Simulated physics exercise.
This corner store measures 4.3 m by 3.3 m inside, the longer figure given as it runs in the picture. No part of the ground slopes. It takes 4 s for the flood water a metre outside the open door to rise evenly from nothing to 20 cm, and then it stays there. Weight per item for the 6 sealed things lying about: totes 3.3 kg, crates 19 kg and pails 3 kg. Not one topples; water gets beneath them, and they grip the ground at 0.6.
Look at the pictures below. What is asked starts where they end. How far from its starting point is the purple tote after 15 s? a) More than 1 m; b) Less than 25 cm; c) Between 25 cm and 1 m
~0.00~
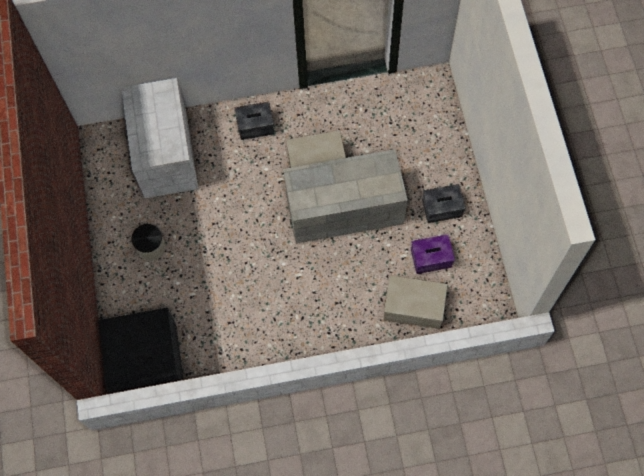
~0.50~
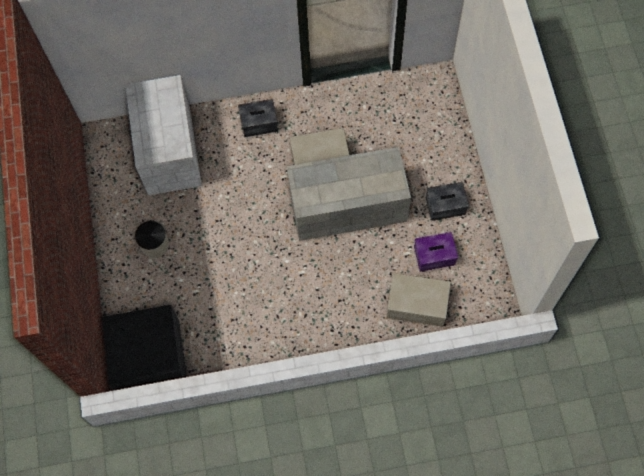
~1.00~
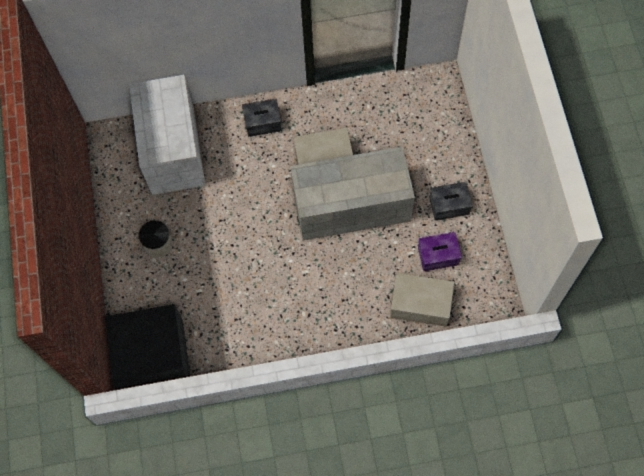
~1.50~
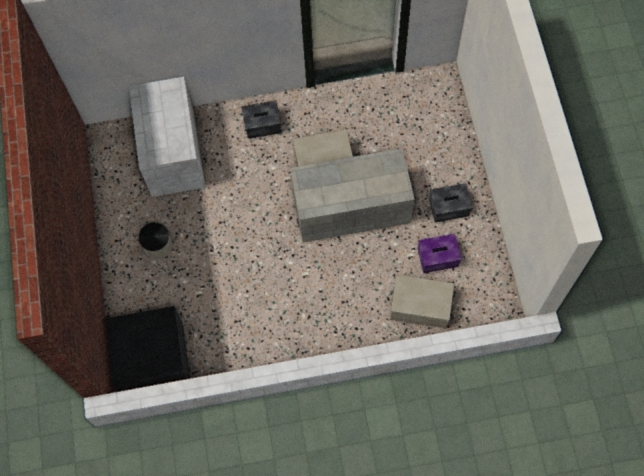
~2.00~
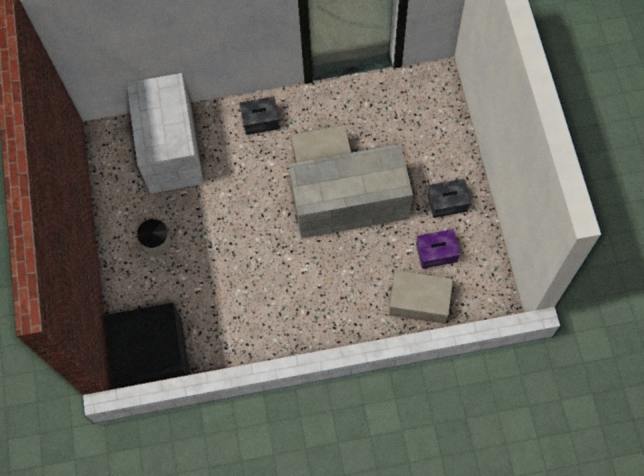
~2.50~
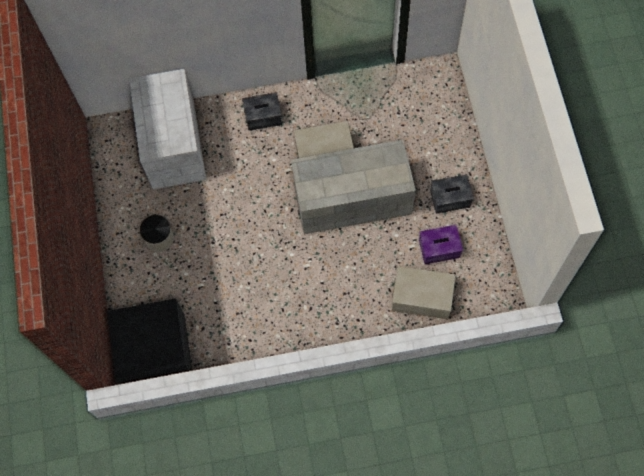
More than 1 m (a).
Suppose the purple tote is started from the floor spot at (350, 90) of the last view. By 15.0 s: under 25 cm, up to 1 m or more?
What happens is it gets pushed a long way.
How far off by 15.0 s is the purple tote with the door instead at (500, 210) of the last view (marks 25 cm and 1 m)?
In that case the purple tote ends far away.
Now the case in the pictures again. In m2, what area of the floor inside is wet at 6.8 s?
Flooded: Near 9.5 m2.
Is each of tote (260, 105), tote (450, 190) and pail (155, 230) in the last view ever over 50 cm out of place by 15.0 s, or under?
Beyond, beyond, within.
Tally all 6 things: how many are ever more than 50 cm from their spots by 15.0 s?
I get 5.
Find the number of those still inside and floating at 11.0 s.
Count: 4.
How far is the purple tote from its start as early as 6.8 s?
Around 20 centimetres.
After 3.5 s the purple tote is near (441, 241), 0.0 m from its start, aground; 0 afloat.
After 6.8 s the purple tote is near (432, 259), 0.2 m from its start, aground; 2 afloat.
After 11.0 s the purple tote is near (220, 305), 2.4 m from its start, afloat; 4 afloat.
After 15.0 s the purple tote is near (214, 305), 2.5 m from its start, afloat; 6 afloat.
